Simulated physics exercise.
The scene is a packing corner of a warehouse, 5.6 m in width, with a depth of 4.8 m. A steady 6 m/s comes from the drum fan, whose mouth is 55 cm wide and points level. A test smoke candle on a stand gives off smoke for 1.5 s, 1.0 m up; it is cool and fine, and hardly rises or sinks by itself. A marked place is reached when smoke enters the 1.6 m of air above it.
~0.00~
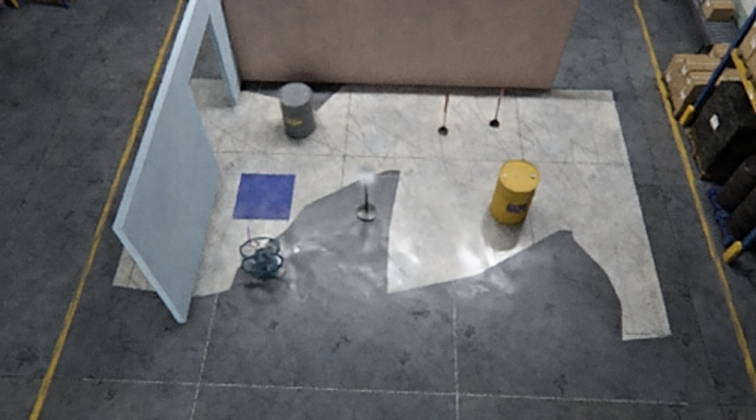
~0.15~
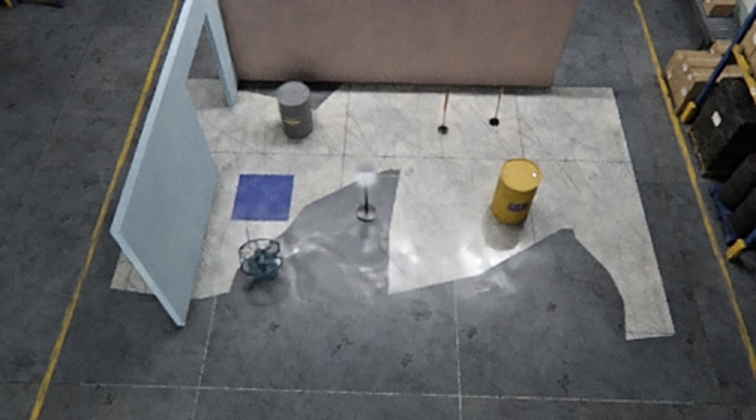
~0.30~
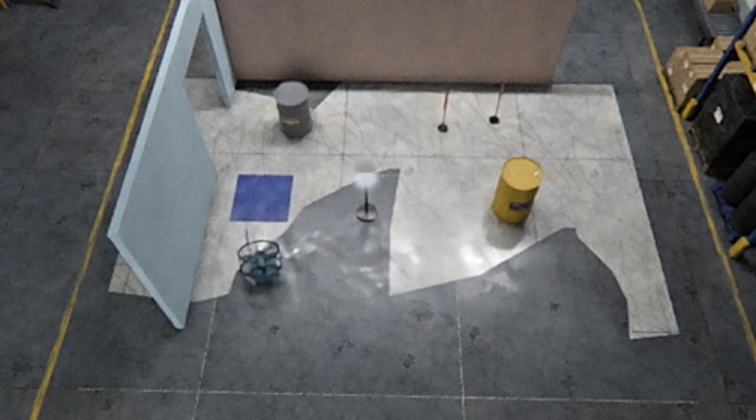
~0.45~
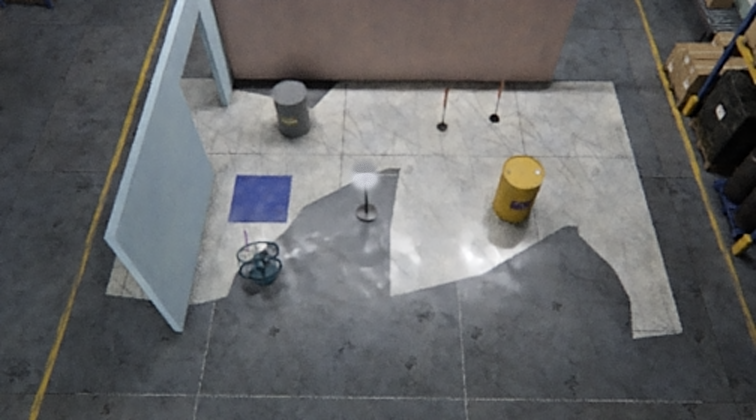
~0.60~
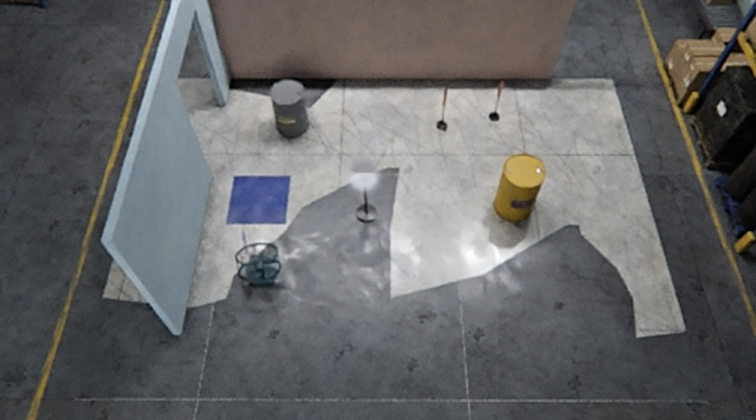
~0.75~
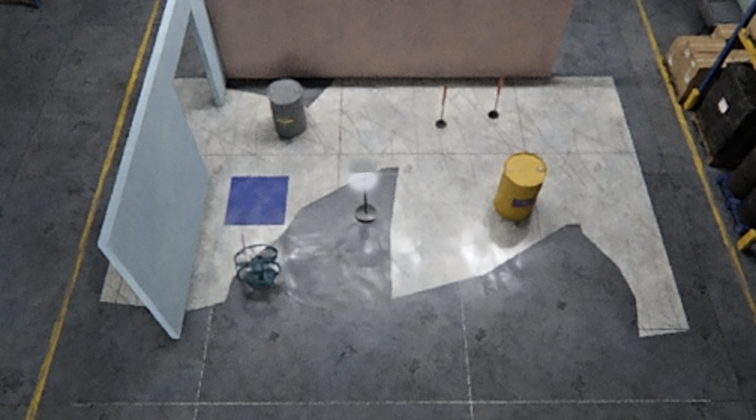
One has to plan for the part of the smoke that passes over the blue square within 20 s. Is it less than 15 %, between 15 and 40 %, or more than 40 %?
Over the blue square: Over 40 %.
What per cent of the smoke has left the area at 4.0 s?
Near 0 %.
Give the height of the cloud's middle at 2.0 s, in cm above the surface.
About 90 cm.
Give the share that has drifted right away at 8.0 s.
About 0 %.
By 2.0 s, 0 % has passed over the blue square; 0 % has left the area, and the middle of the rest is near (357, 177).
By 4.0 s, 0 % has passed over the blue square; 0 % has left the area, and the middle of the rest is near (344, 182).
By 8.0 s, 1 % has passed over the blue square; 0 % has left the area, and the middle of the rest is near (310, 200).
By 20.0 s, 100 % has passed over the blue square; 86 % has left the area.
